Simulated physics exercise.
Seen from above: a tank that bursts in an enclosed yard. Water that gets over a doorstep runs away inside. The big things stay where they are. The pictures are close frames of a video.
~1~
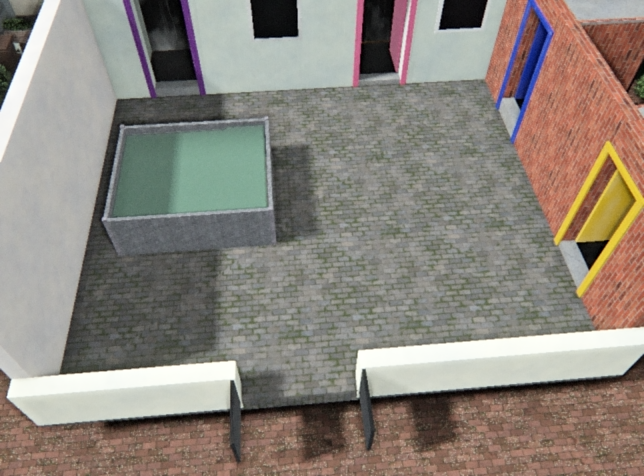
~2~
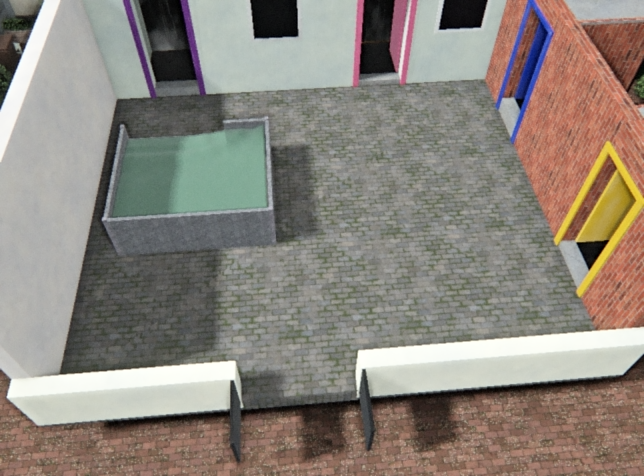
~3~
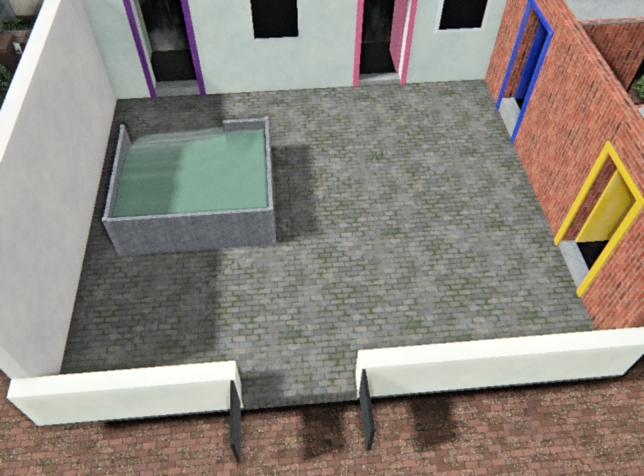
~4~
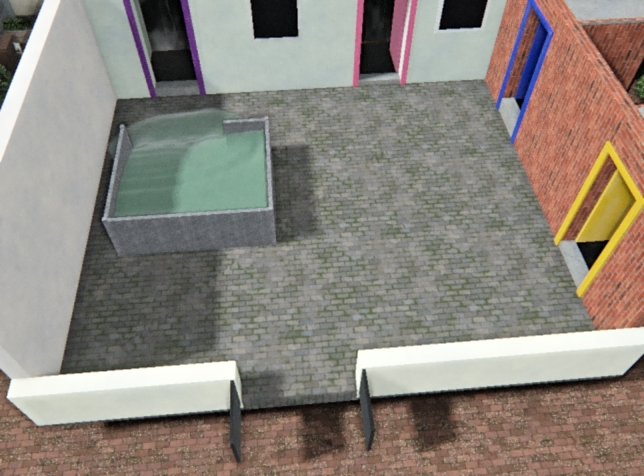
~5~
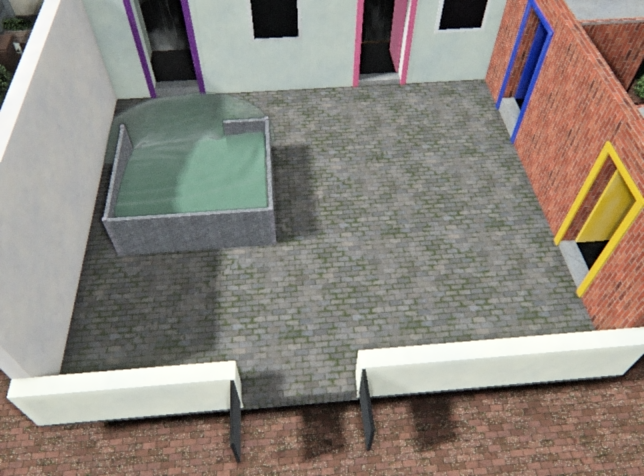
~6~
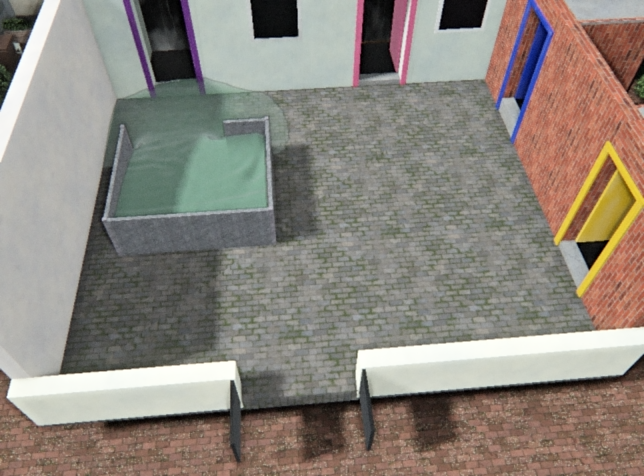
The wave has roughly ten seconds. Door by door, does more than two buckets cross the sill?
One by one: The blue door holds within the limit; the yellow door holds within the limit; the purple door floods; the pink door holds within the limit.
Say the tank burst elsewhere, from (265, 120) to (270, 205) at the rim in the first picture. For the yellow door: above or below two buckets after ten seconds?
The yellow one takes more.
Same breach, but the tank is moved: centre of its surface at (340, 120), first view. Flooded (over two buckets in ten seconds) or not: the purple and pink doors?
Then: The purple one lets less in; the pink one takes more.
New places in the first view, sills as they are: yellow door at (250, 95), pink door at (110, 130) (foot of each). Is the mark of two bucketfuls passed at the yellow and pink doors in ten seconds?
One by one: Yellow door is over, pink door takes more.
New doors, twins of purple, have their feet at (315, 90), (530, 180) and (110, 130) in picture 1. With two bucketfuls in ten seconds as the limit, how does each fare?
As listed: Takes less, lets less in, is over.
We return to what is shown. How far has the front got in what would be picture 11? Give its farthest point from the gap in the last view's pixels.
Close to (342, 87).
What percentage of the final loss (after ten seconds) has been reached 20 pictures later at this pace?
About 85 per cent.
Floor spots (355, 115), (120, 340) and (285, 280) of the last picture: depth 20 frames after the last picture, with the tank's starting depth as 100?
About 8, 2 and 0 per cent.
A moment on, water covers 15 % of the floor; the blue door not reached, the yellow door not reached, the purple door far over two buckets in, the pink door not reached.
Next, water covers 25 % of the floor; the blue door not reached, the yellow door not reached, the purple door far over two buckets in, the pink door wet at the sill, nothing in.
Then, water covers 50 % of the floor; the blue door wet at the sill, nothing in, the yellow door not reached, the purple door far over two buckets in, the pink door wet at the sill, nothing in.
Later, water covers 75 % of the floor; the blue door wet at the sill, nothing in, the yellow door wet at the sill, nothing in, the purple door far over two buckets in, the pink door wet at the sill, nothing in.
In the end, water covers 95 % of the floor; the blue door wet at the sill, nothing in, the yellow door wet at the sill, nothing in, the purple door far over two buckets in, the pink door wet at the sill, nothing in.
